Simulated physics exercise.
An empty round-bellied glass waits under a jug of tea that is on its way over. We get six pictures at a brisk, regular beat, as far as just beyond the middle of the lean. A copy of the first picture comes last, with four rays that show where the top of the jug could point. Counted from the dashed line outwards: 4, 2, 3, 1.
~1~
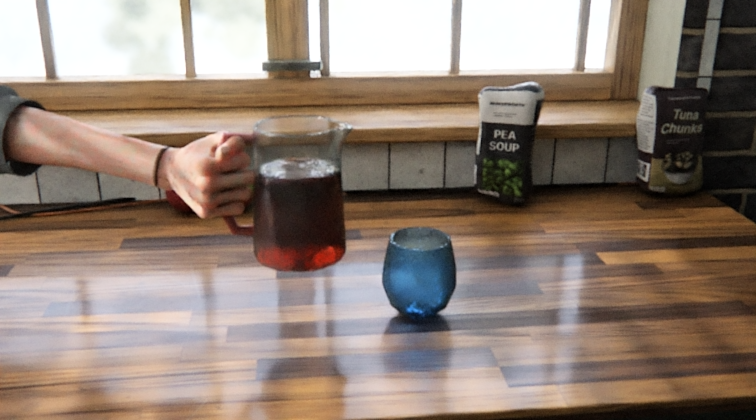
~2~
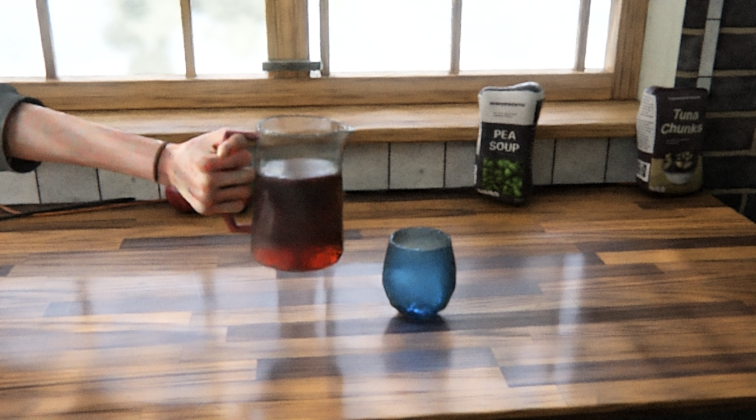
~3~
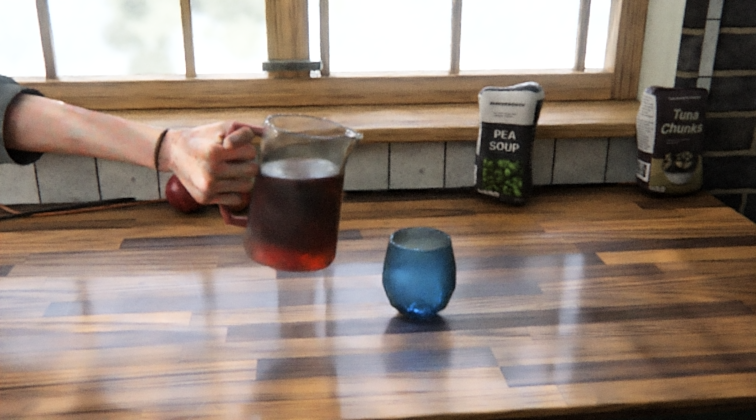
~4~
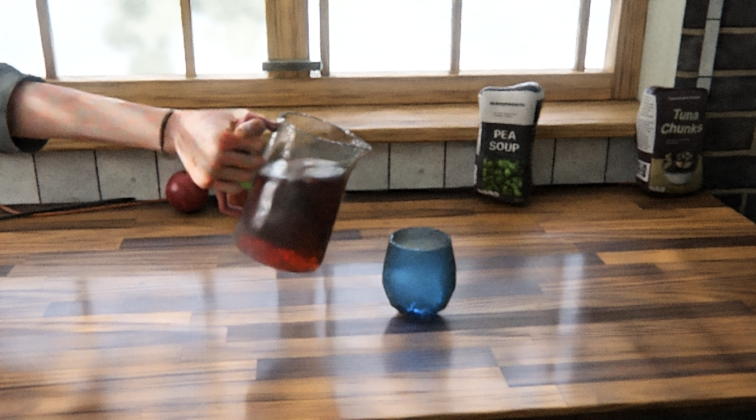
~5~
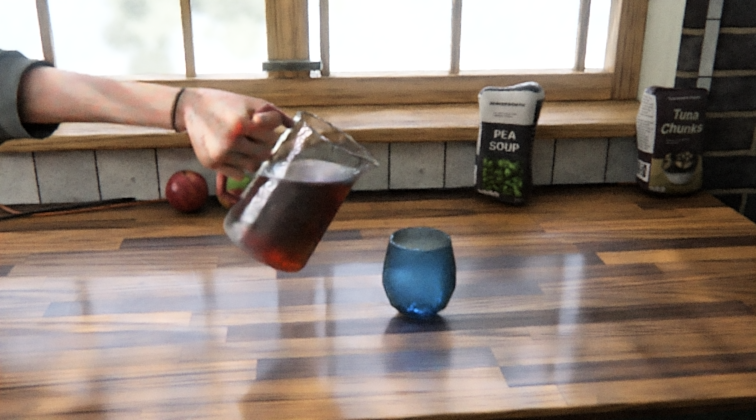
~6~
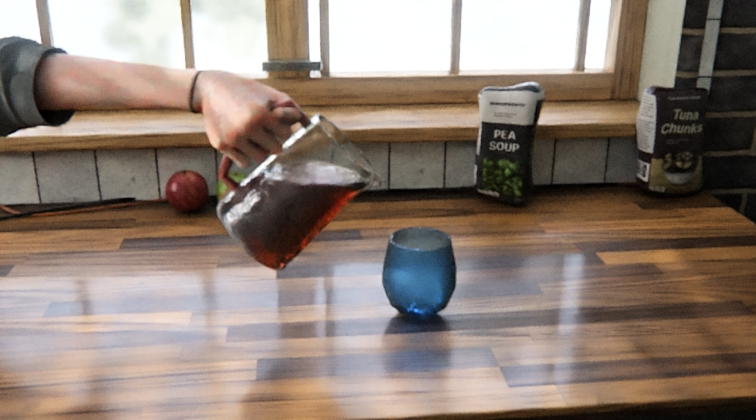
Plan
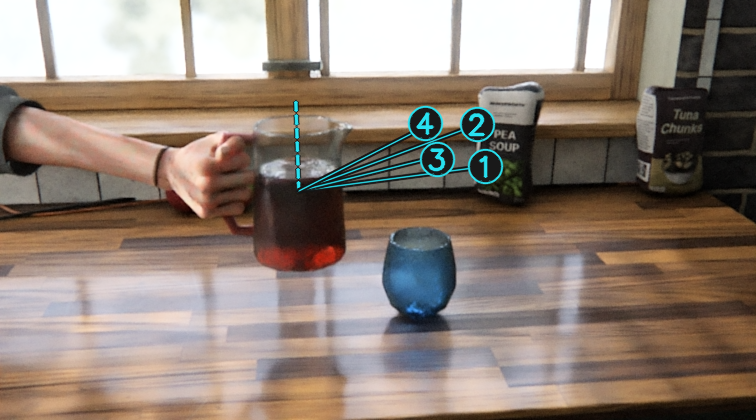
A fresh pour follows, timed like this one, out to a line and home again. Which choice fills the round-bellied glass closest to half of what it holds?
It is 2.
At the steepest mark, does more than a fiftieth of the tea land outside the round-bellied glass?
Yes.
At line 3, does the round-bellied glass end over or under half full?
Over.
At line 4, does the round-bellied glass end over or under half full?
Under.
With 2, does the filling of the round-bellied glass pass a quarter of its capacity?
Yes, clearly.
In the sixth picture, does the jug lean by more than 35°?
Yes, it does.
In cyan, 1 at (468, 168); 2 at (461, 130); 3 at (420, 160); 4 at (411, 134).
If 1 is chosen, the round-bellied glass ends with about 74 % of what it can hold; 13 % of the tea is spilt.
If 2 is chosen, the round-bellied glass ends with about 50 % of what it can hold.
If 3 is chosen, the round-bellied glass ends with about 73 % of what it can hold.
If 4 is chosen, the round-bellied glass ends with about 30 % of what it can hold.
